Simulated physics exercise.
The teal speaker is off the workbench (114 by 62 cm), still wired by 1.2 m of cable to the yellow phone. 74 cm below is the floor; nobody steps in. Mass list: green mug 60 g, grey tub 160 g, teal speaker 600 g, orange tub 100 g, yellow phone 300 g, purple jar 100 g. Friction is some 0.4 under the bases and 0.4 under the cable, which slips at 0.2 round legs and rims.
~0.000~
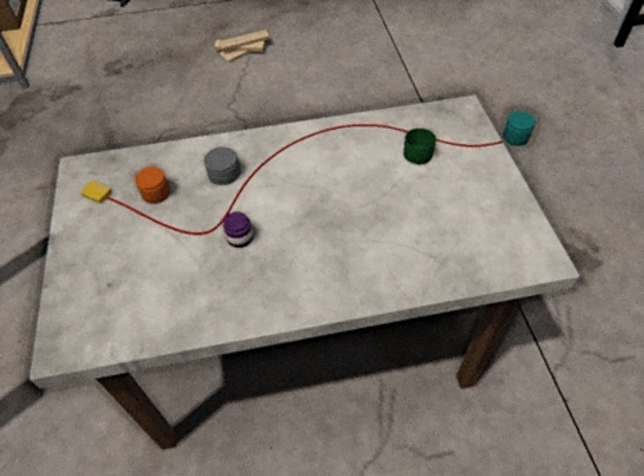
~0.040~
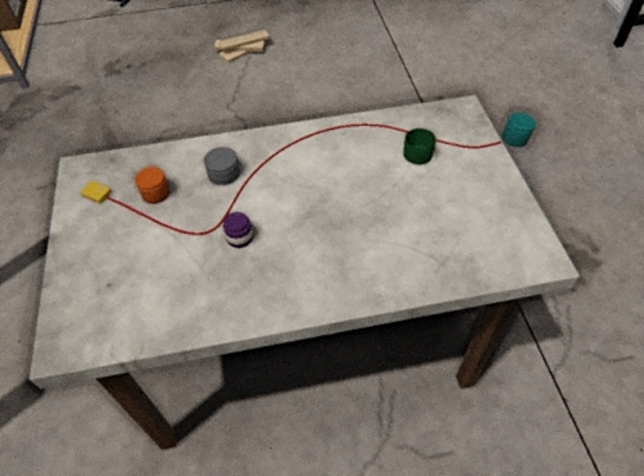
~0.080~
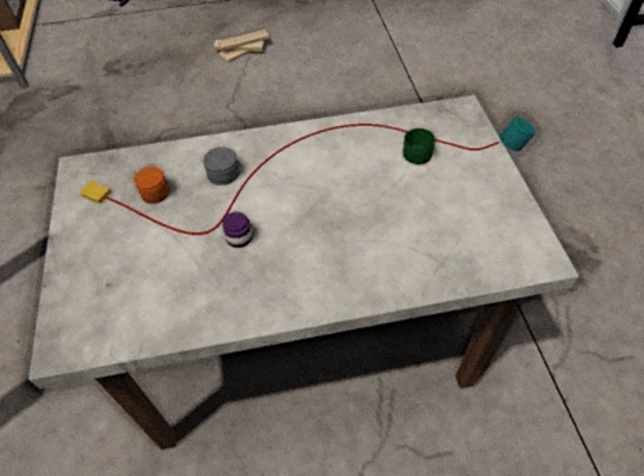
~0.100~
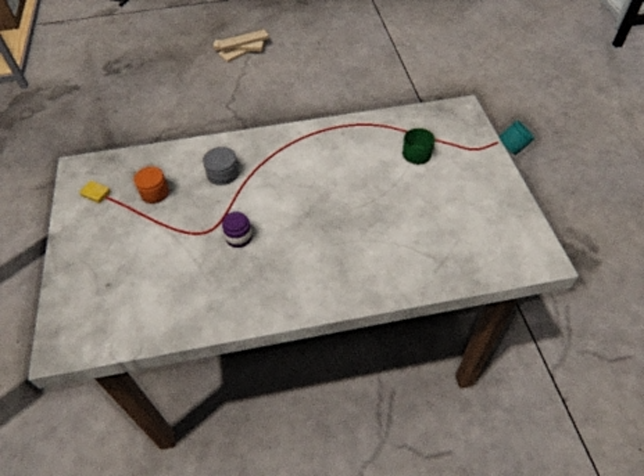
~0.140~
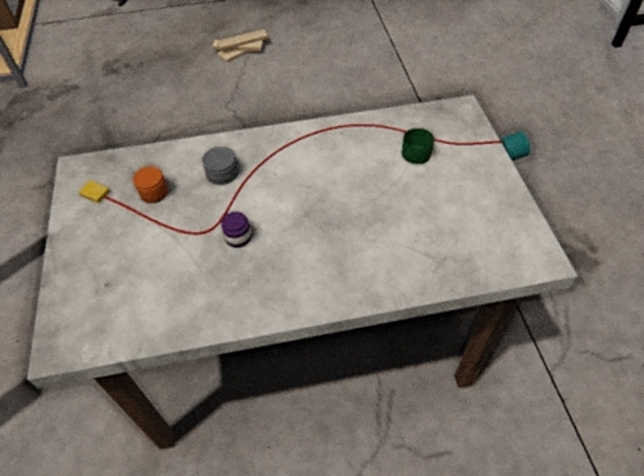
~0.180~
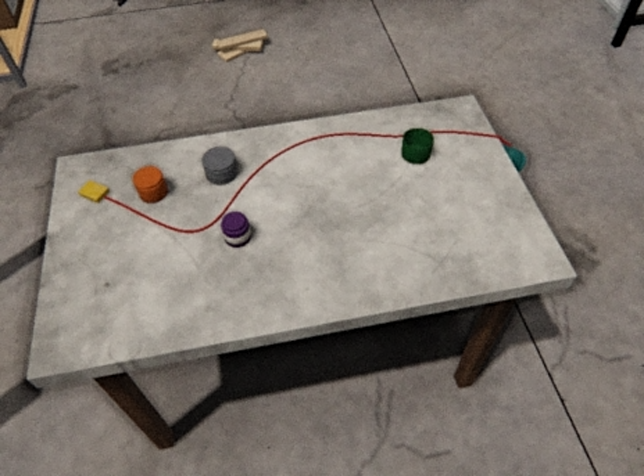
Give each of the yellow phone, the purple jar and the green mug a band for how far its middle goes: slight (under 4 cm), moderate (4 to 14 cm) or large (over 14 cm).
As I see it, the yellow phone is budged a great deal; the purple jar is scarcely budged; the green mug is budged a fair bit.
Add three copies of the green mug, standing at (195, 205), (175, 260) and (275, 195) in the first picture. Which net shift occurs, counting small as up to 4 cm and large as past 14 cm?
Big, slight, then moderate.
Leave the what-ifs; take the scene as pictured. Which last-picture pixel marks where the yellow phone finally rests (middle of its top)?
It comes to rest at about (357, 170).
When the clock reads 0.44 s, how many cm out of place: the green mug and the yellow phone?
Approx. shifts - green mug: 8 cm; yellow phone: 15 cm.
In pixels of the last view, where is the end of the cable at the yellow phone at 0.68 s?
Roughly (261, 186).
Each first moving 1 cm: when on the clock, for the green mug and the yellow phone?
On the clock, green mug 0.28 s and yellow phone 0.32 s.
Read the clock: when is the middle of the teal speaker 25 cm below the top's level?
It gets there at roughly 0.30 s.
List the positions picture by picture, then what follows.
Shows, yellow phone (95, 190); purple jar (236, 220); green mug (421, 138); cable runs through (460, 145) (371, 125) (283, 149) (148, 217), in the first picture.
Shows, teal speaker (522, 121); cable runs through (459, 146) (283, 149) (148, 217), in the second picture.
Shows, teal speaker (518, 134); cable runs through (458, 146) (282, 149) (147, 217), in the third picture.
Shows, teal speaker (517, 138); cable runs through (458, 146) (282, 149) (147, 217), in the fourth picture.
Shows, teal speaker (514, 147); cable runs through (459, 144) (281, 149) (146, 217), in the fifth picture.
Shows, yellow phone (93, 189); purple jar (234, 220); green mug (418, 138); cable runs through (473, 134) (382, 136) (289, 149) (228, 207) (145, 217), in the sixth picture.
At 0.4 s, the cable's tail end at (168, 186); yellow phone 15 cm off its start, green mug 9 cm off its start, orange tub 9 cm off its start.
At 0.7 s, the cable's tail end at (261, 186); yellow phone 38 cm off its start, green mug 9 cm off its start, teal speaker over the edge.
At 0.9 s, the cable's tail end at (360, 176); yellow phone 62 cm off its start at (347, 171), green mug 9 cm off its start at (438, 162), teal speaker over the edge.
At 1.2 s, the cable's tail end at (370, 174); yellow phone 65 cm off its start, green mug 9 cm off its start, teal speaker over the edge.
At 2.4 s, the cable's tail end at (370, 174); yellow phone 65 cm off its start at (357, 170), green mug 9 cm off its start at (438, 162), purple jar 0 cm off its start at (234, 220), teal speaker over the edge.
